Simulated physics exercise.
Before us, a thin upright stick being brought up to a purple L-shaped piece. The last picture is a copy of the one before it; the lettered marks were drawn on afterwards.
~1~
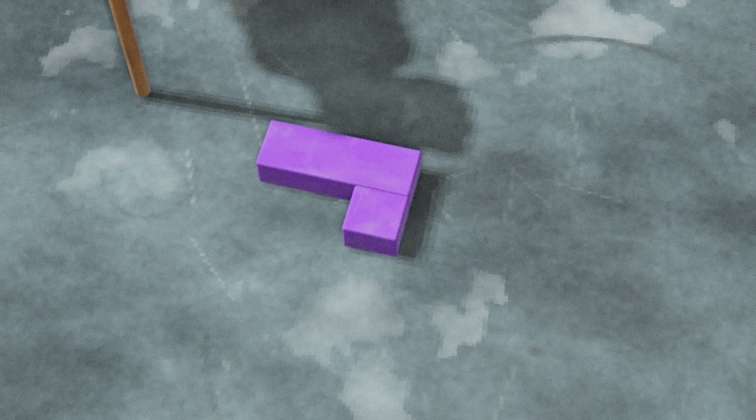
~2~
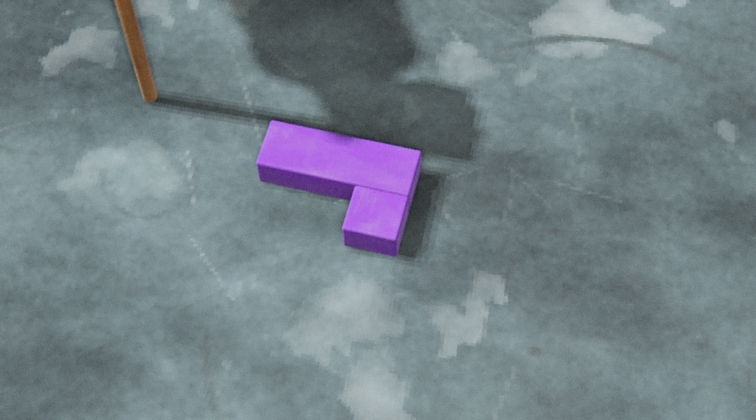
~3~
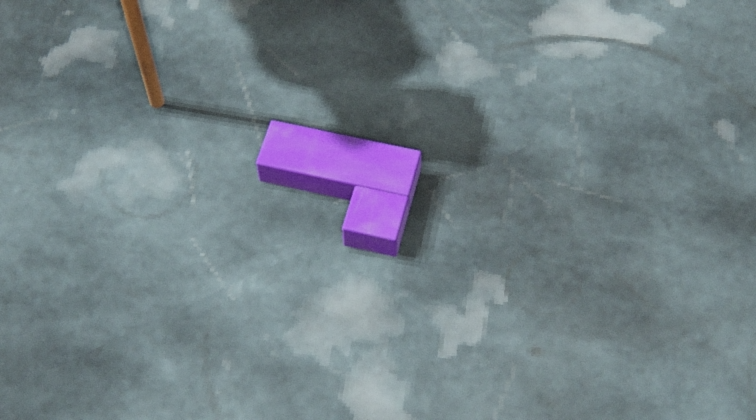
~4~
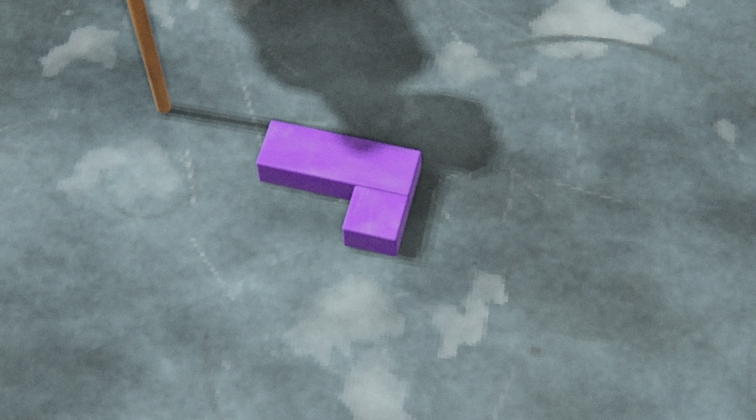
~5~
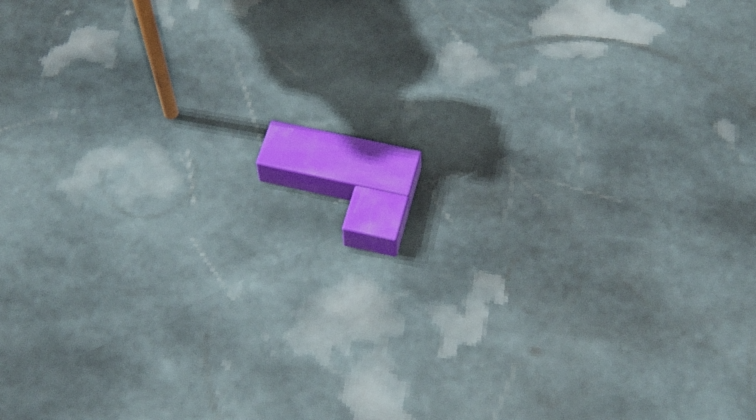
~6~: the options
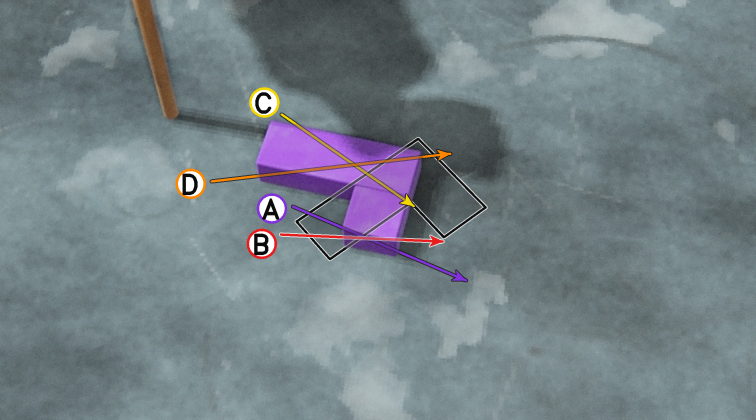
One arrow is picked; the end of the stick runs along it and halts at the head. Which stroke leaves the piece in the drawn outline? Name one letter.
Stroke B puts it in the outline.
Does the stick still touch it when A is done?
No.
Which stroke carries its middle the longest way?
D.
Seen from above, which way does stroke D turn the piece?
It turns clockwise.
On the marked copy, A from (293, 207) to (466, 281); B from (281, 235) to (443, 242); C from (282, 114) to (414, 206); D from (212, 181) to (450, 154).
Following B. Soon after the start, foot of the stick (340, 238), piece (340, 157).
Later, foot of the stick (400, 241), piece (360, 170).
In the end, foot of the stick (443, 243), piece (376, 178); it fills the outline.
As for the rest, A leaves the piece out of the outline, at (363, 178); C leaves the piece out of the outline, at (345, 196); D leaves the piece out of the outline, at (520, 189).
